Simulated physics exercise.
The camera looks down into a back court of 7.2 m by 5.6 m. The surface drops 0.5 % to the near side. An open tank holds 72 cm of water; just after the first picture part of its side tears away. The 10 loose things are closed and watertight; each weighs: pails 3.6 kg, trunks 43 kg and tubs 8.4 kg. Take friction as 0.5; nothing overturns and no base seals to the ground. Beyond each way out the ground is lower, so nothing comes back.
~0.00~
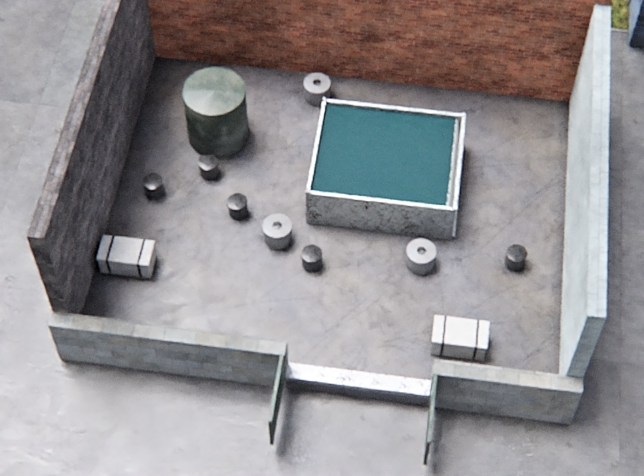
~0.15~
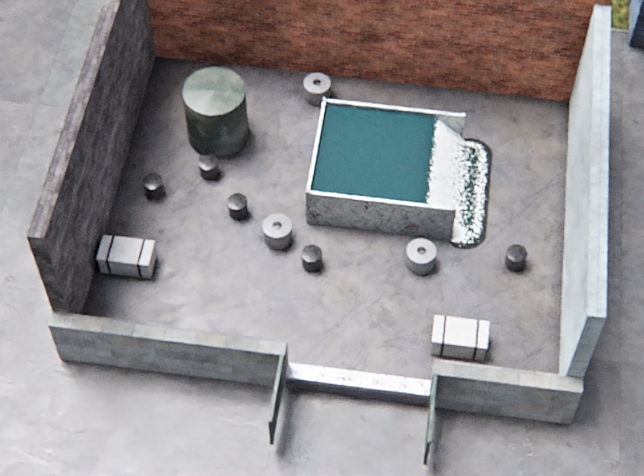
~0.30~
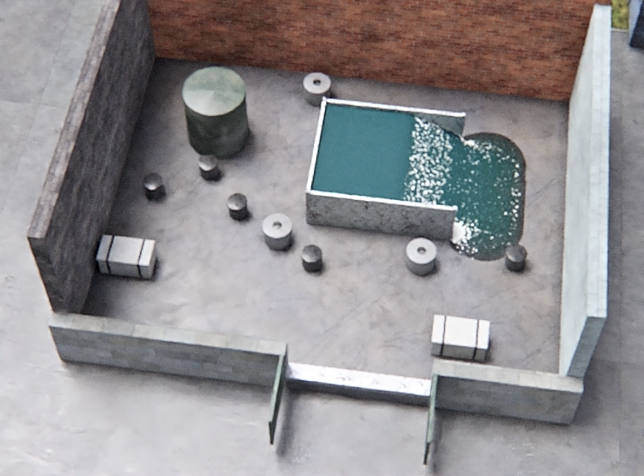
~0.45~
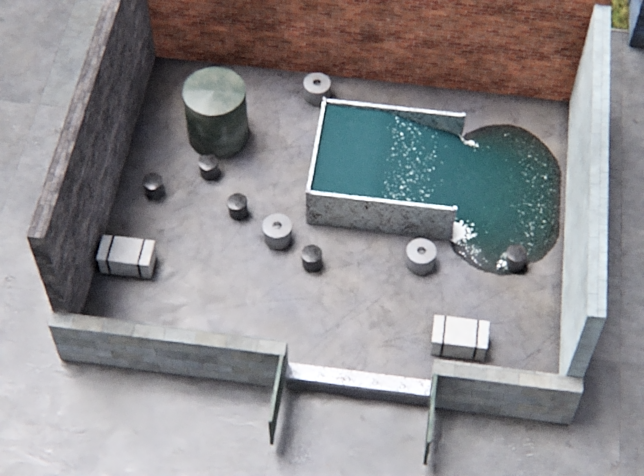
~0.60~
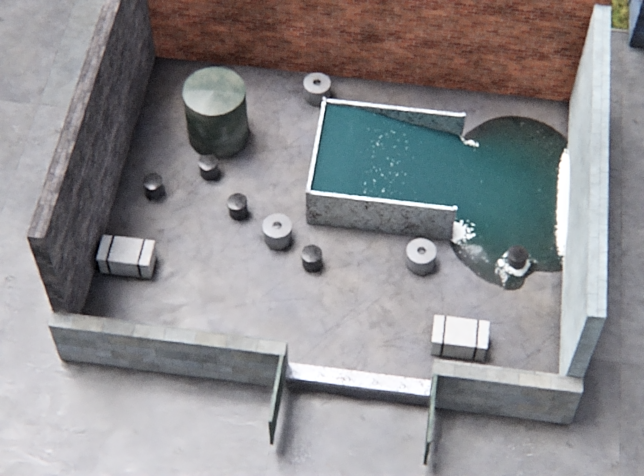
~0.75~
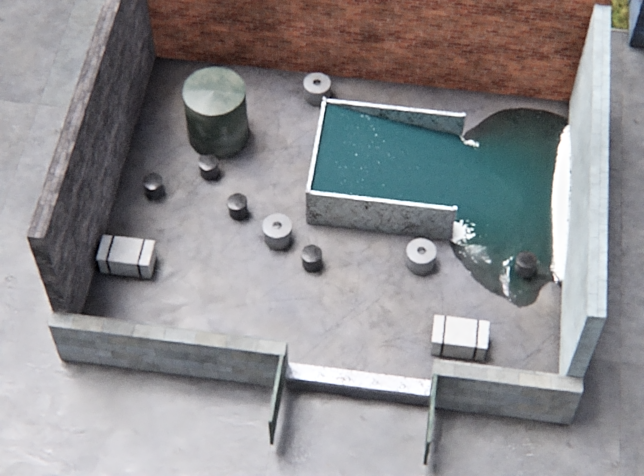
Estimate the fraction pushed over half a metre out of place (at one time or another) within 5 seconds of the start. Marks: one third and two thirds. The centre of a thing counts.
That comes to less than a third.
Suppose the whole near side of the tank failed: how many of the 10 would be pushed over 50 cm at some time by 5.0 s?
Then 5.
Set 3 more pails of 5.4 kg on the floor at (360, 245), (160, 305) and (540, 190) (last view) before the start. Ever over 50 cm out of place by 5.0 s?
In turn: Less, less, over.
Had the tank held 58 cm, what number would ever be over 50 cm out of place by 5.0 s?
Then 3.
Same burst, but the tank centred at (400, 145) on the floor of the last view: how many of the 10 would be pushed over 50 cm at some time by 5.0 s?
Then 2.
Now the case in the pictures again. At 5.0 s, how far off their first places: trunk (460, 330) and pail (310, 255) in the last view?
In turn: 250 cm, 30 cm.
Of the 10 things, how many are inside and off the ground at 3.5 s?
I count 1.
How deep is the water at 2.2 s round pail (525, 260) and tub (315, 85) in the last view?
Roughly 28 and 0 cm.
After 1.1 s 1 of 10 are over 50 cm from their spots; 1 afloat.
After 2.2 s 1 of 10 are over 50 cm from their spots; 1 afloat.
After 3.5 s 3 of 10 are over 50 cm from their spots; 1 afloat.
After 5.0 s 3 of 10 are over 50 cm from their spots, and 3 have been at some point; 1 afloat.
